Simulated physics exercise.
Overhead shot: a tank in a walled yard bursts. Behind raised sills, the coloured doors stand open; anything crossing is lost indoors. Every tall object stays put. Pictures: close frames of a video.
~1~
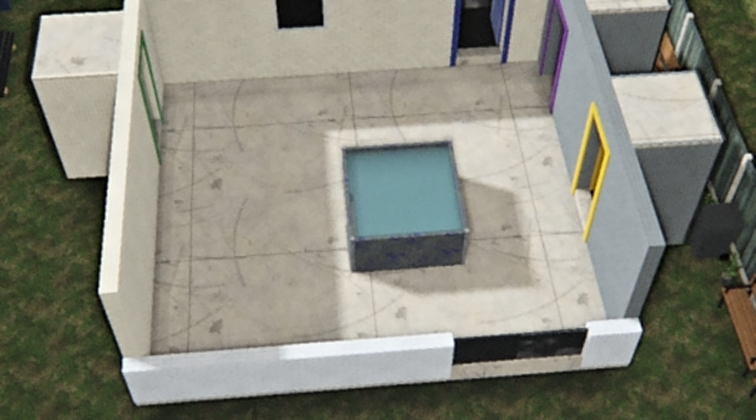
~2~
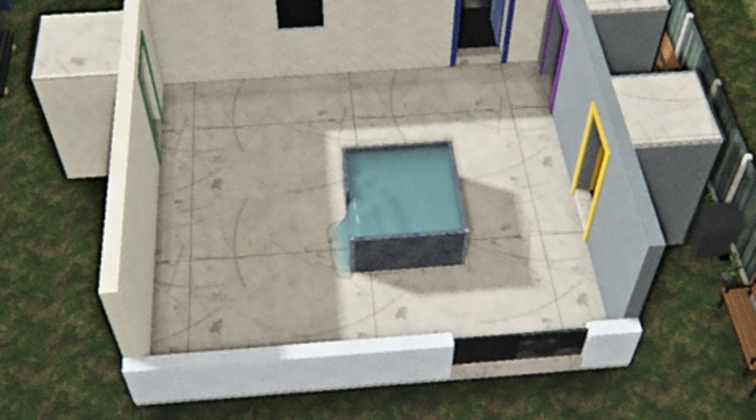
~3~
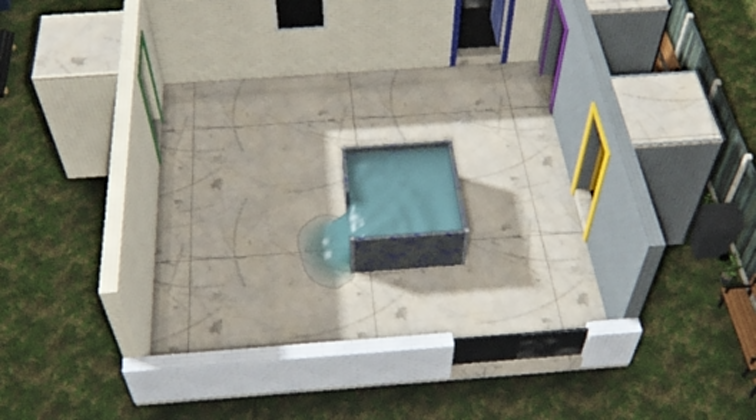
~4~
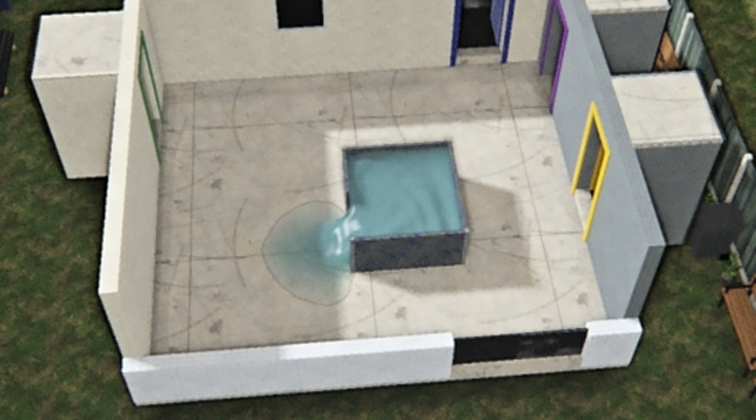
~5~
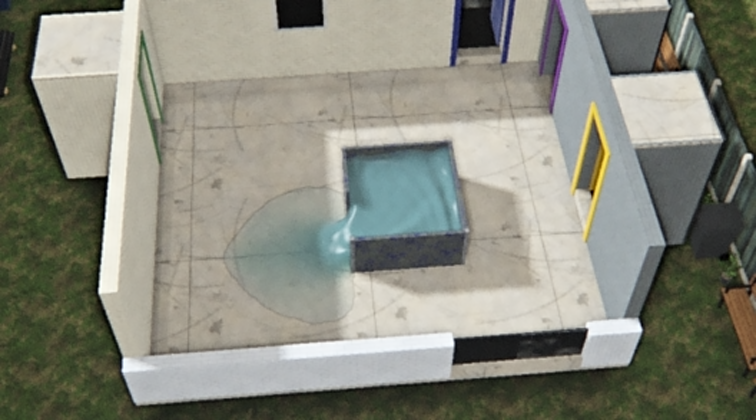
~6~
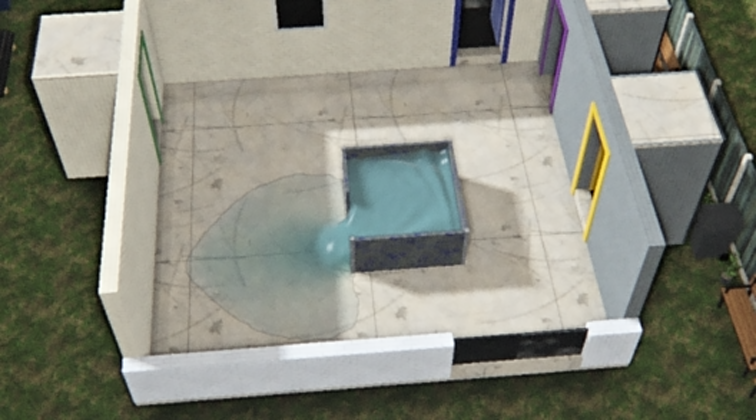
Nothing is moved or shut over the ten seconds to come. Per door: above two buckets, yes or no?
Yellow door no. Purple door yes. Blue door no. Green door no.
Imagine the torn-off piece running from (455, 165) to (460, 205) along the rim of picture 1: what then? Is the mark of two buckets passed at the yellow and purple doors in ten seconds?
As I see it, the yellow one breaks the limit and the purple one breaks the limit.
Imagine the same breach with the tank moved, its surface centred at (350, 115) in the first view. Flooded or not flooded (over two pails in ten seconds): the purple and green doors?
The purple one overshoots it, the green one overshoots it.
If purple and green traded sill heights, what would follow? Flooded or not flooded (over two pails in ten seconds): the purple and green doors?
Then: Purple holds, green passes that mark.
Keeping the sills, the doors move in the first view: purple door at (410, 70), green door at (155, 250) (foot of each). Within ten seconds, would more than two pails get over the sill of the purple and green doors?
Taking them in turn, the purple one falls short and the green one tops the two-pail mark.
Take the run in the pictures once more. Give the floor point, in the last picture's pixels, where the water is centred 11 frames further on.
I reckon somewhere around (307, 248).
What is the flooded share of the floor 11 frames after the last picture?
That works out at 30 %.
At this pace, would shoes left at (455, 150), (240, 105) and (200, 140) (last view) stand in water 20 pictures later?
First spared, then swamped, then swamped.
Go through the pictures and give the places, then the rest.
Still water in the open tank at (403, 191), in the first frame.
The front is at (350, 276), out from the gap at (352, 235), in the second frame.
Water pours out at (352, 237) and has run to (304, 236), in the third frame.
The front is at (269, 244), out from the gap at (352, 239), in the fourth frame.
Water pours out at (352, 238) and has run to (231, 264), in the fifth frame.
Water pours out at (352, 238) and has run to (191, 267), in the sixth frame.
A moment on, water covers 30 % of the floor; the yellow door not reached, the purple door not reached, the blue door not reached, the green door not reached.
Next, water covers 30 % of the floor; the yellow door not reached, the purple door not reached, the blue door not reached, the green door wet at the sill, nothing in.
Then, water covers 40 % of the floor; the yellow door not reached, the purple door not reached, the blue door not reached, the green door wet at the sill, nothing in.
Later, water covers 70 % of the floor; the yellow door not reached, the purple door not reached, the blue door wet at the sill, nothing in, the green door wet at the sill, nothing in.
In the end, water covers 95 % of the floor; the yellow door wet at the sill, nothing in, the purple door over two buckets in, the blue door wet at the sill, nothing in, the green door wet at the sill, nothing in.
